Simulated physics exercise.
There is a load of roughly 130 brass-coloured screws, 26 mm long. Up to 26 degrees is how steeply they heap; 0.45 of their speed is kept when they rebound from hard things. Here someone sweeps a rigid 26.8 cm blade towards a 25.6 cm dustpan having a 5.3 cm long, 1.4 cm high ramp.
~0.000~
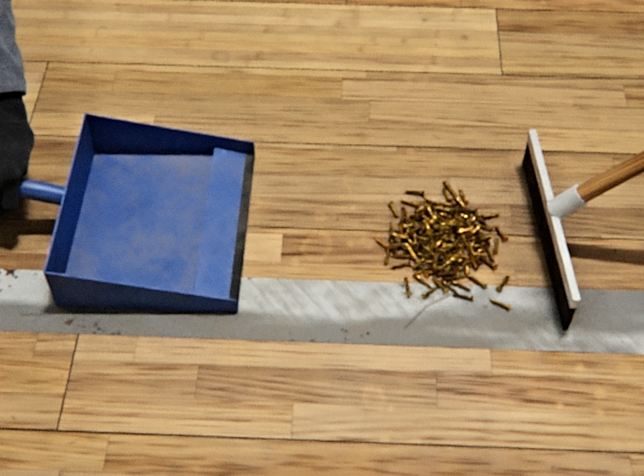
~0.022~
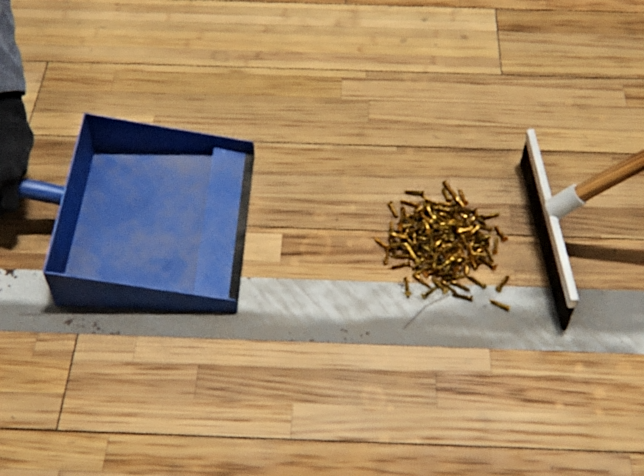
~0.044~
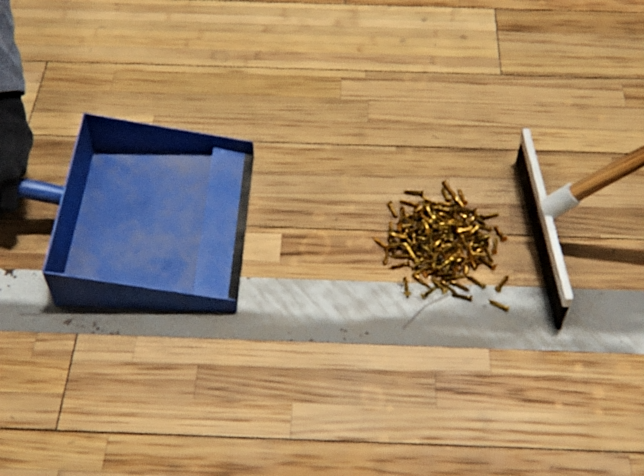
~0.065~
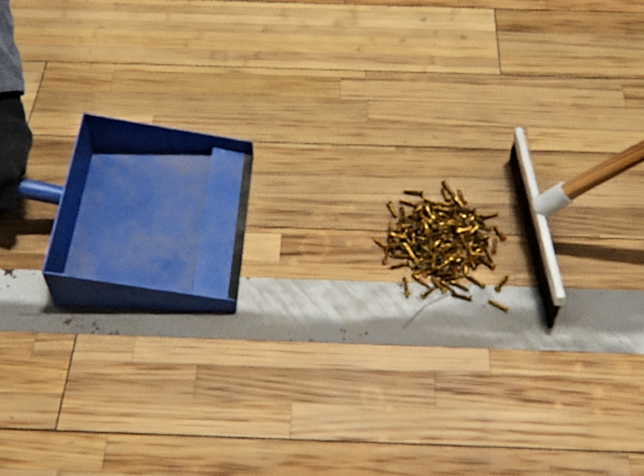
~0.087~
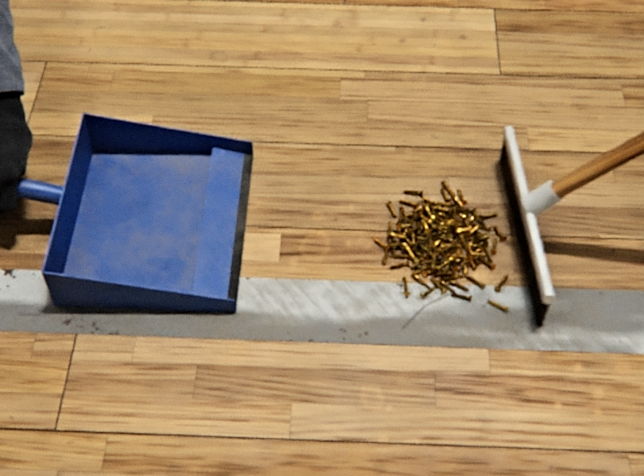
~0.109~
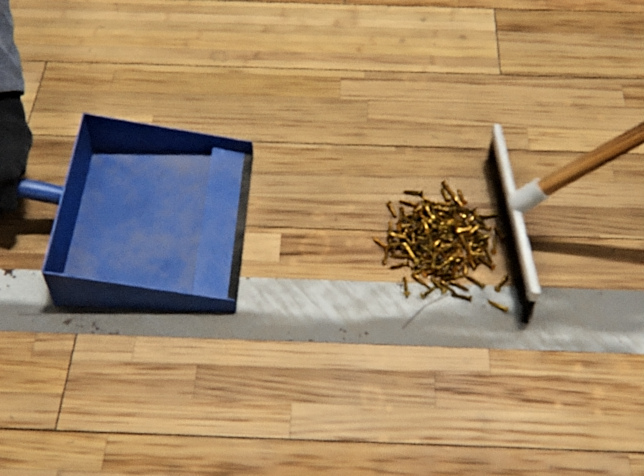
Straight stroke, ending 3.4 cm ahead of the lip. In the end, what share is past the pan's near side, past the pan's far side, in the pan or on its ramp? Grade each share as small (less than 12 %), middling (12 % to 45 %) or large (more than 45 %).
Near side - small, far side - small, pan - middling.
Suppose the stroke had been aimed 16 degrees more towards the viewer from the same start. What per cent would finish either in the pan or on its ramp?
The pan, ramp included, would get around 35 per cent.
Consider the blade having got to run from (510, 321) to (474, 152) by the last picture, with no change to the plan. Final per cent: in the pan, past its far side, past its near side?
That ends as pan 55, far 0, and near 25.
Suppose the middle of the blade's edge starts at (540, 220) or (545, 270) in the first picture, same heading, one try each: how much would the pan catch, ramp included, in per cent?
The two tries give some 25 % and some 35 %.
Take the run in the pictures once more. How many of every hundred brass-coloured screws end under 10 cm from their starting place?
About 0 percent.
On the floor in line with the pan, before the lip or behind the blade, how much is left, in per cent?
It comes to some 65 percent.
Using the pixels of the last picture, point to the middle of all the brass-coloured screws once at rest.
Est. centre at rest: (251, 218) px.
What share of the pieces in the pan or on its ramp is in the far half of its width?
Share: Approx. 60 %.
Then, at 0.31 s, middle of the blade 19 cm from the lip; 0 % over the lip, far side 0 %, near side 0 %.
After 0.44 s, middle of the blade 9 cm from the lip; 0 % over the lip, far side 0 %, near side 5 %.
Then, at 0.69 s, middle of the blade 5 cm from the lip; 30 % over the lip, far side 5 %, near side 5 %.
In the end, at 1.6 s, near side 5 %, far side 5 %, pan 25 %, in front of the lip or behind the blade 65 %.
